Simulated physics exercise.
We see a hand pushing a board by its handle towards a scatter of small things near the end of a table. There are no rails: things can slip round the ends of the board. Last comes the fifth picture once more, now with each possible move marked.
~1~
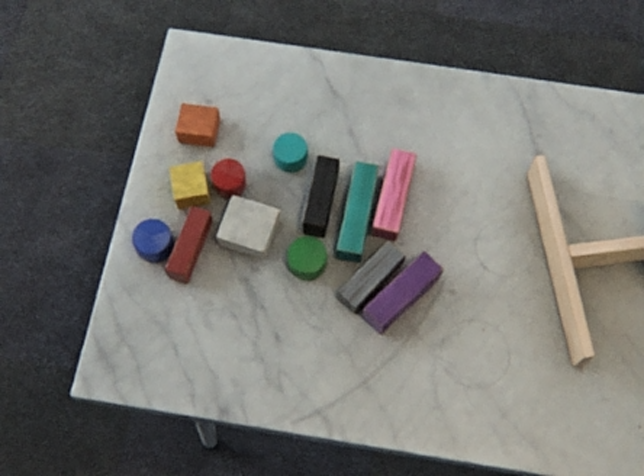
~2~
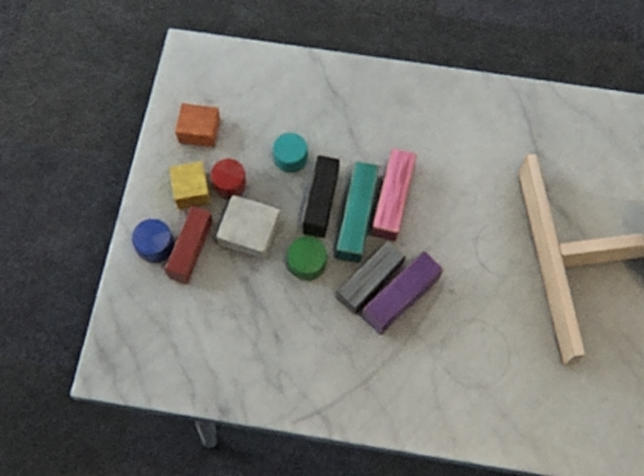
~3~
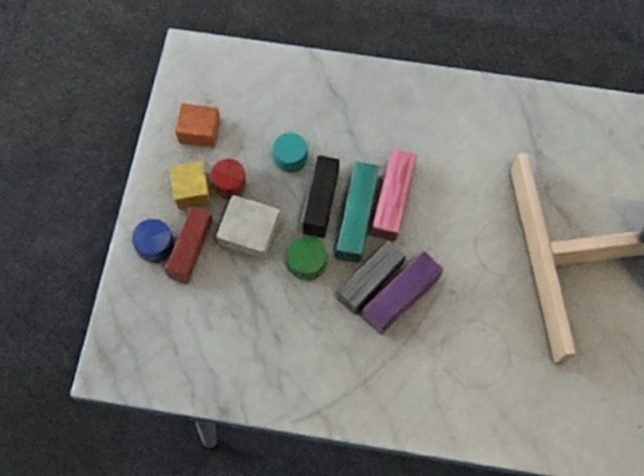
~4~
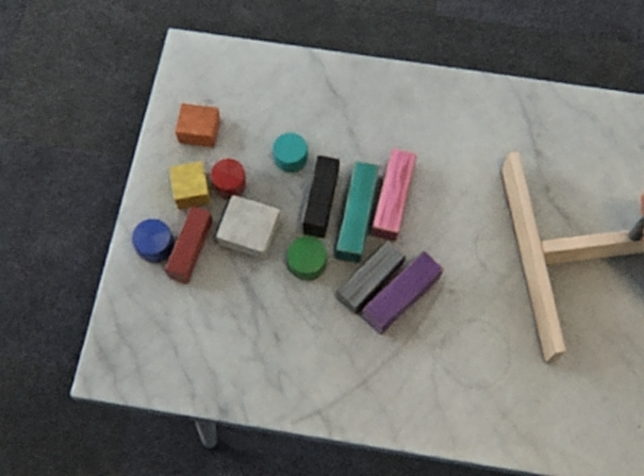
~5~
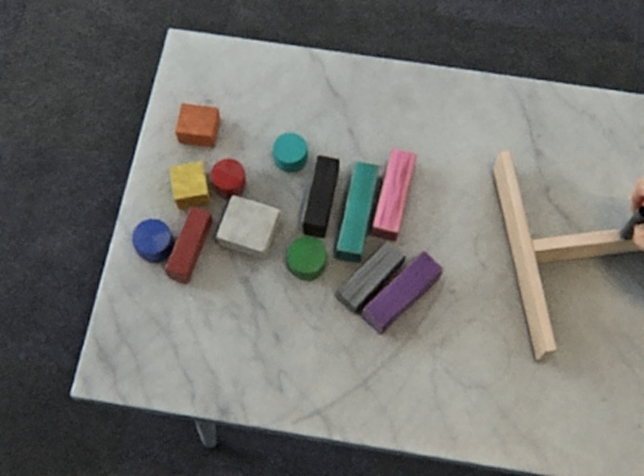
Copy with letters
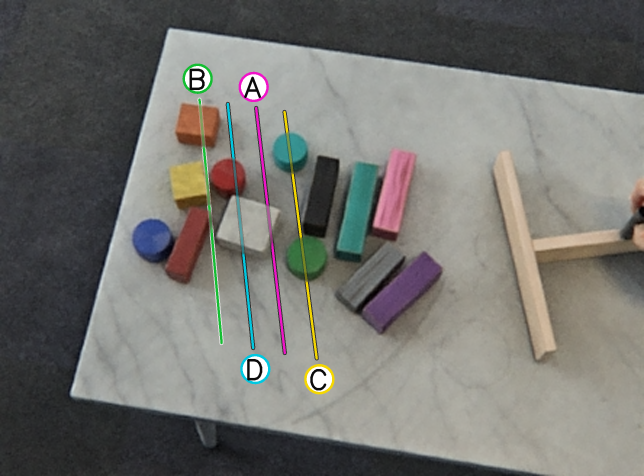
A wooden T-shaped pusher sliding slowly left across a marble tabletop while colourful blocks, sticks and round pieces lie still.
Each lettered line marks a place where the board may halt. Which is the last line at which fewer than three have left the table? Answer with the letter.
The farthest such stop is D.
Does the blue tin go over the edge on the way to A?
By then, yes.
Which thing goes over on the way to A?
The blue tin goes over.
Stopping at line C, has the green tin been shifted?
Yes.
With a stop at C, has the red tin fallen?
No.
On the marked copy, A at (269, 224); B at (210, 215); C at (300, 228); D at (240, 219).
With D. Early on, board (424, 231); purple bar (387, 297); pink stick (387, 196).
Further on, board (322, 215); blue tin (135, 243); red bar (165, 250).
At the end, board (242, 203); blue tin over the edge; yellow block over the edge; two fallen.
As for the rest, A is within the limit but short; B drops four; C is within the limit but short.
